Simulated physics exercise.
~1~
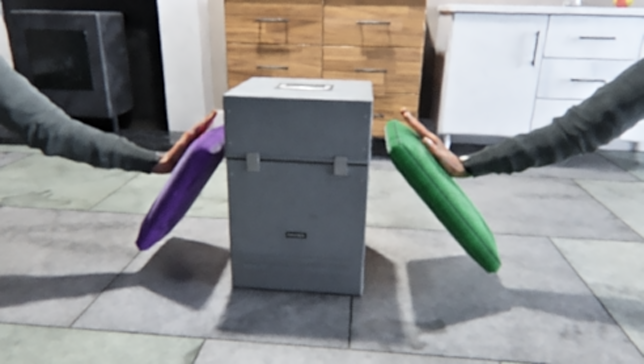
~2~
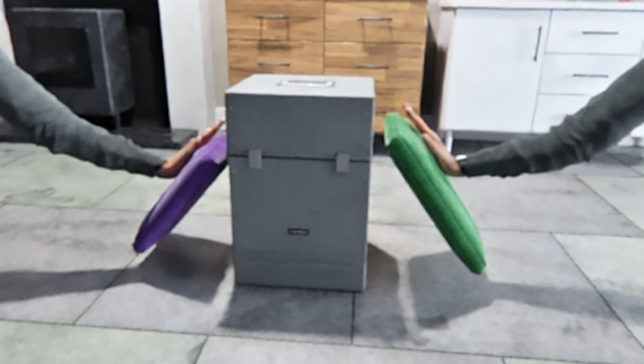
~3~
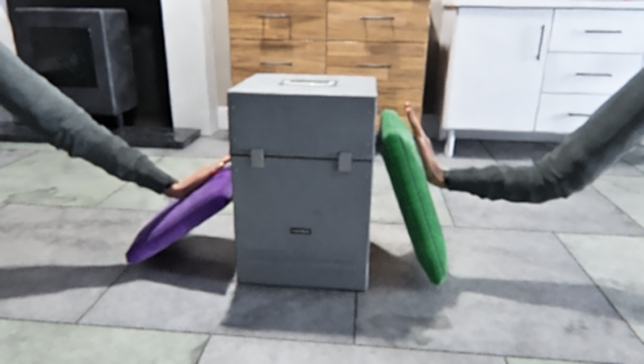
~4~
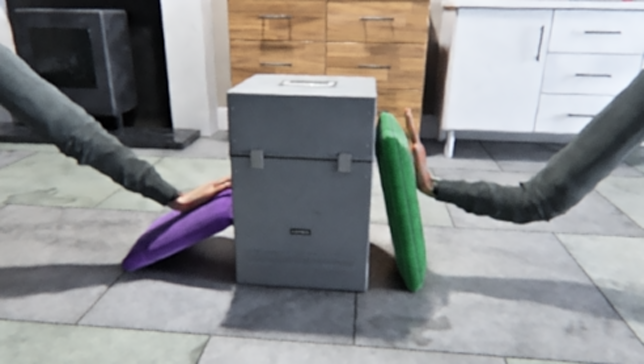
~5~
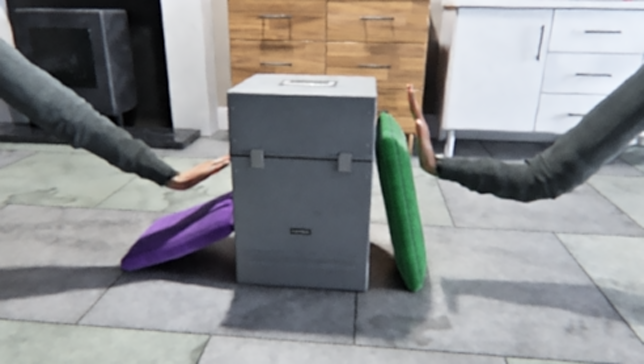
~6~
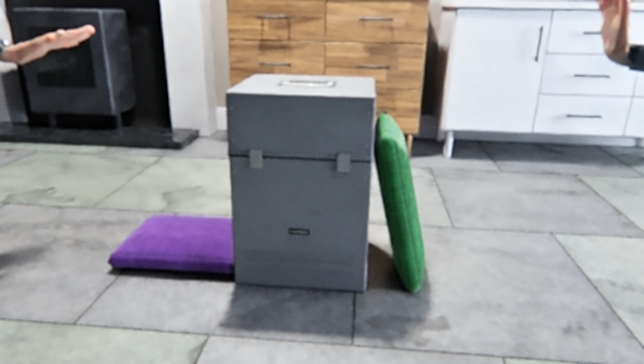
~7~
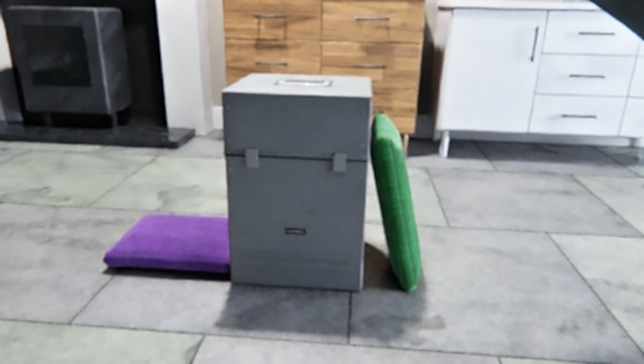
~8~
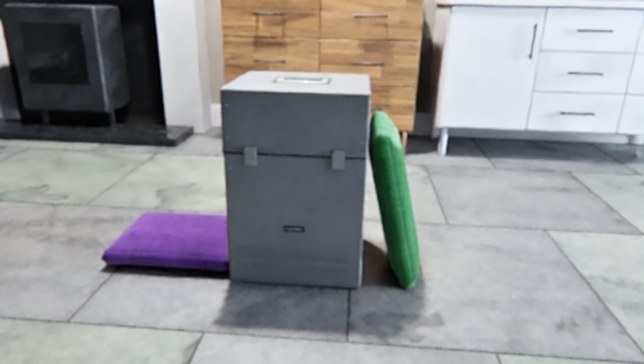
At first, two hands hold a purple cushion and a green one tilted against either side of a grey chest on a tiled floor. The left hand lowers the purple cushion to a shallow slant, while the right hand brings the green one in until it leans steeply against the chest. Both hands then let go and draw back out of view. As they leave, the purple cushion slips down and settles flat on the floor at the left. The green one keeps its lean on the right, and the chest stays put between them.
